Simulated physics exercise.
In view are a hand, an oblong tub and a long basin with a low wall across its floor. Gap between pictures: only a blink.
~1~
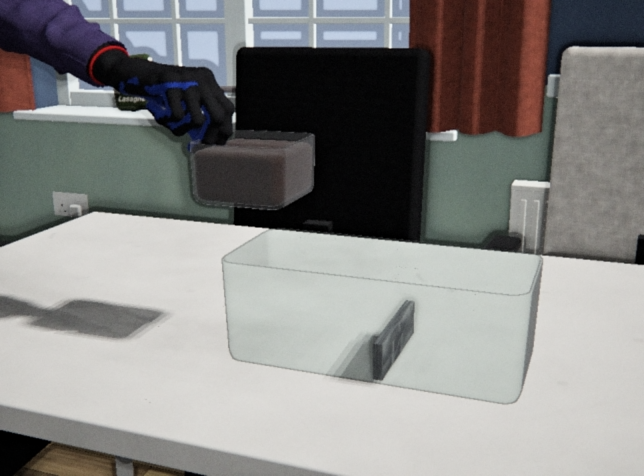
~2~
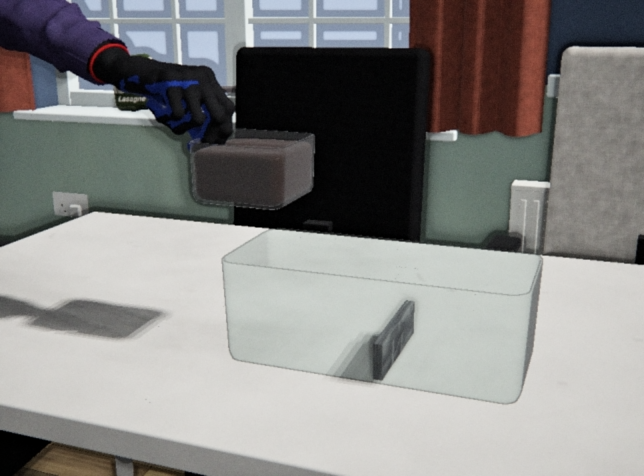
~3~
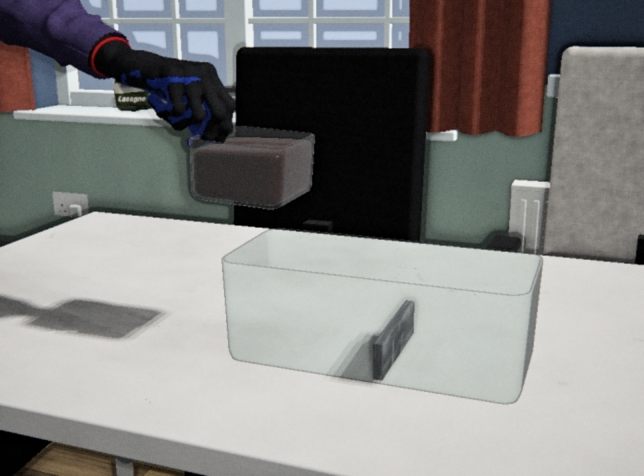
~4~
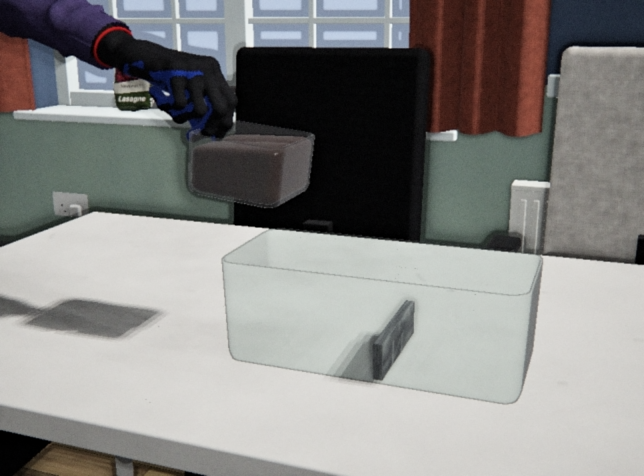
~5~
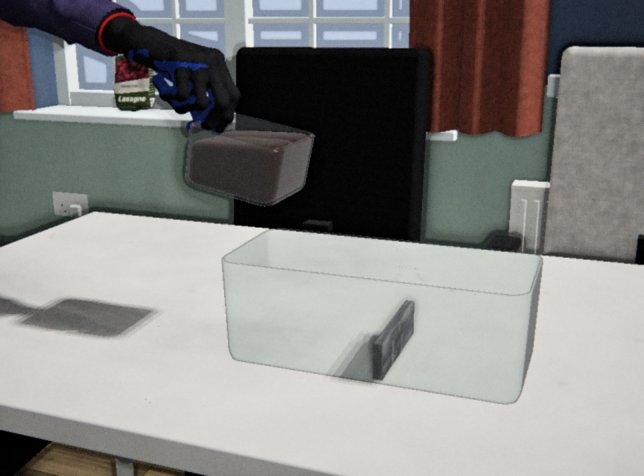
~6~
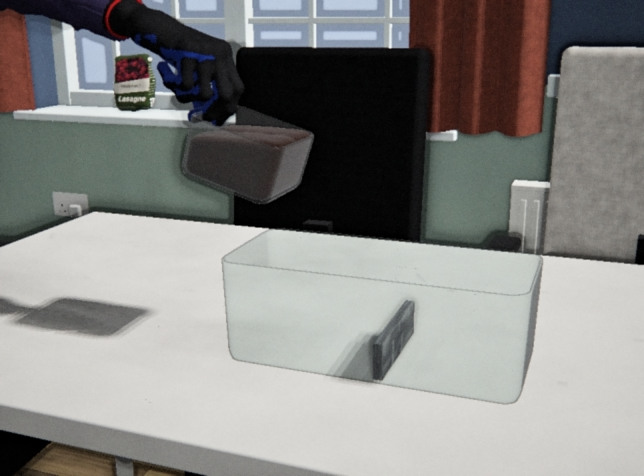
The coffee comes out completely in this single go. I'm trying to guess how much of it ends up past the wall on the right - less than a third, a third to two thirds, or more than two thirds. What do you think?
Middle of three bands.
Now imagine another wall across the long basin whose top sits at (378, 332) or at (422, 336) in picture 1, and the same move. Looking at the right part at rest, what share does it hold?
65 %, then 20 %.
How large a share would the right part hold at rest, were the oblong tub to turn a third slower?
Around 20 percent ends up there.
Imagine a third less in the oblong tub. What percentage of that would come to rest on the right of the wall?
Roughly 15 in a hundred.
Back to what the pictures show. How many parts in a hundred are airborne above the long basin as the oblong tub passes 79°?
Share in flight: Approx. 40 %.
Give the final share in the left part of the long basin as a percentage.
55 % or thereabouts.
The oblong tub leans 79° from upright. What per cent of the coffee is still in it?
About 45 %.
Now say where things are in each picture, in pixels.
In the first frame, it leans 0°; its right rim is at (299, 143); the coffee meets the walls at (215, 145) and (300, 150); the long basin's rim runs from (246, 245) to (537, 276); the wall's top is at (395, 322).
In the second frame, it leans 1°; its right rim is at (299, 143); the coffee meets the walls at (215, 145) and (299, 149).
In the third frame, it leans 3°; its right rim is at (299, 143); the coffee meets the walls at (214, 144) and (299, 147).
In the fourth frame, it leans 6°; its right rim is at (299, 143); the coffee meets the walls at (213, 141) and (299, 145).
In the fifth frame, it leans 11°; its right rim is at (299, 144); the coffee meets the walls at (213, 137) and (300, 141).
In the sixth frame, it leans 17°; its right rim is at (298, 144); the coffee meets the walls at (212, 132) and (300, 138).
A moment on, the oblong tub is tipped on its side and 46 per cent is still to pour, 12 is left of the wall and 0 right of it.
Next, the oblong tub is tipped right over and 5 per cent is still to pour, 37 is left of the wall and 46 right of it.
Then the oblong tub is tipped right over and 0 per cent is still to pour, 54 is left of the wall and 44 right of it.
Later the oblong tub is tipped right over and 0 per cent is still to pour, 54 is left of the wall and 44 right of it.
In the end 54 per cent lies left of the wall, 44 right of it and 2 outside.
